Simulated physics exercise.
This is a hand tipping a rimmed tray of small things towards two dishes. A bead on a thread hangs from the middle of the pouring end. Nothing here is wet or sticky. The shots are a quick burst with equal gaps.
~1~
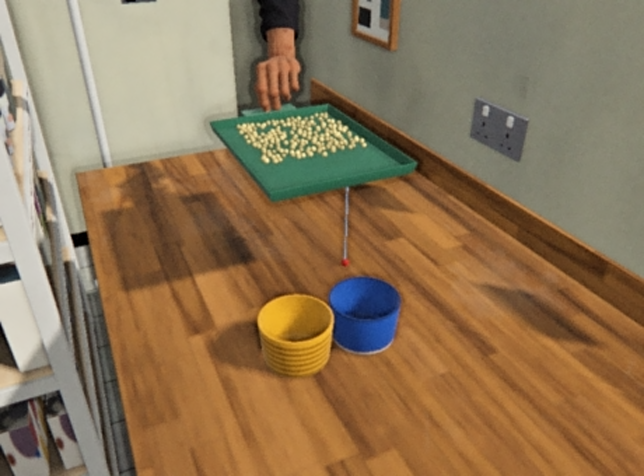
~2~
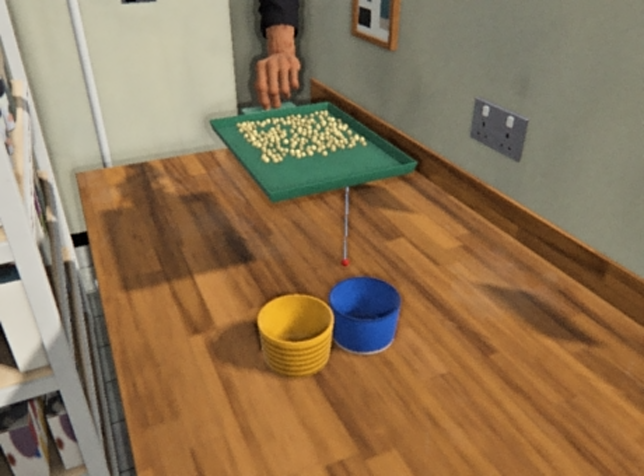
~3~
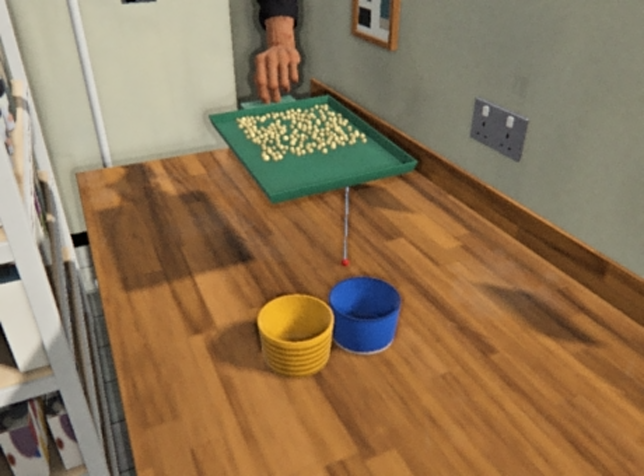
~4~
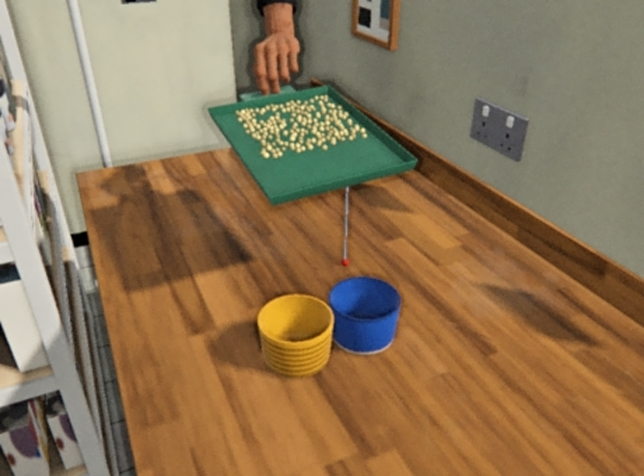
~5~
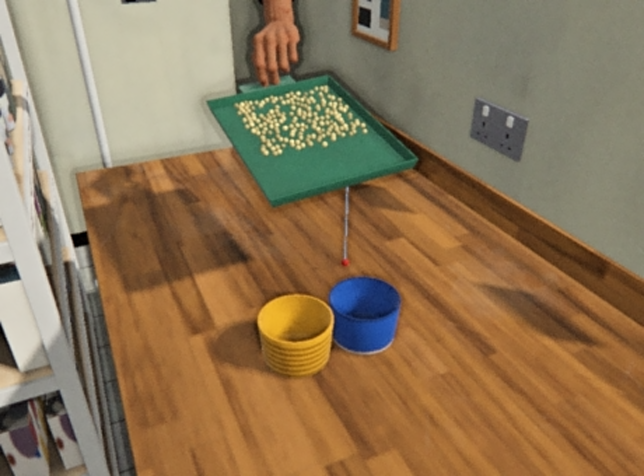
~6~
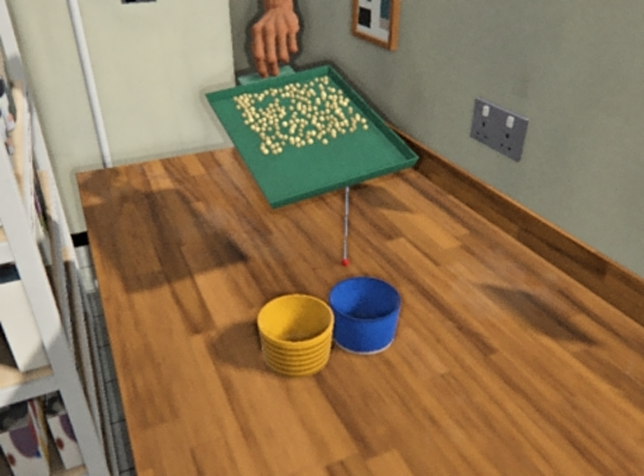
In this clip, a hand holds a green tray of small pale beans above a yellow dish and a blue dish on a wooden worktop, then gradually raises the far end, tilting the tray slightly towards the dishes.
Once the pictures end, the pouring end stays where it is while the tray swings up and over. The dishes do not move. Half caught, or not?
Together they catch only the smaller part.
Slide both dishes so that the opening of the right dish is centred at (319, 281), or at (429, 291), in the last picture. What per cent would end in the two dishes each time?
The first gives 70 %, the second 0 %.
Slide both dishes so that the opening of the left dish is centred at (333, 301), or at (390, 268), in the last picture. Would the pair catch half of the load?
The first try: Not half. The second: Below a half.
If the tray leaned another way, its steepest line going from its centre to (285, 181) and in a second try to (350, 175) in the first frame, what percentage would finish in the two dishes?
The first gives 20 %, the second 20 %.
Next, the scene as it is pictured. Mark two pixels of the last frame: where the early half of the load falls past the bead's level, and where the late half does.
Around (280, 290) and then (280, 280).
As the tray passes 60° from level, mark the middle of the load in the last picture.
Near (285, 208).
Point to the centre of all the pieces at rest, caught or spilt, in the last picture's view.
At about (277, 332).
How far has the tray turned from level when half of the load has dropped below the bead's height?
At about 90°.
Shortly afterwards, tray tipped steeply; near two thirds on the tray; near a quarter in the left dish; a little outside both; a little in the air.
Next, tray tipped right over; a little on the tray; near a quarter in the left dish; only a few in the right dish; near half outside both; near a quarter in the air.
Some moments later, tray tipped past a quarter turn; near a quarter in the left dish; the bulk outside both.
In the end, tray tipped past a quarter turn; near a quarter in the left dish; none at all in the right dish; the bulk outside both.
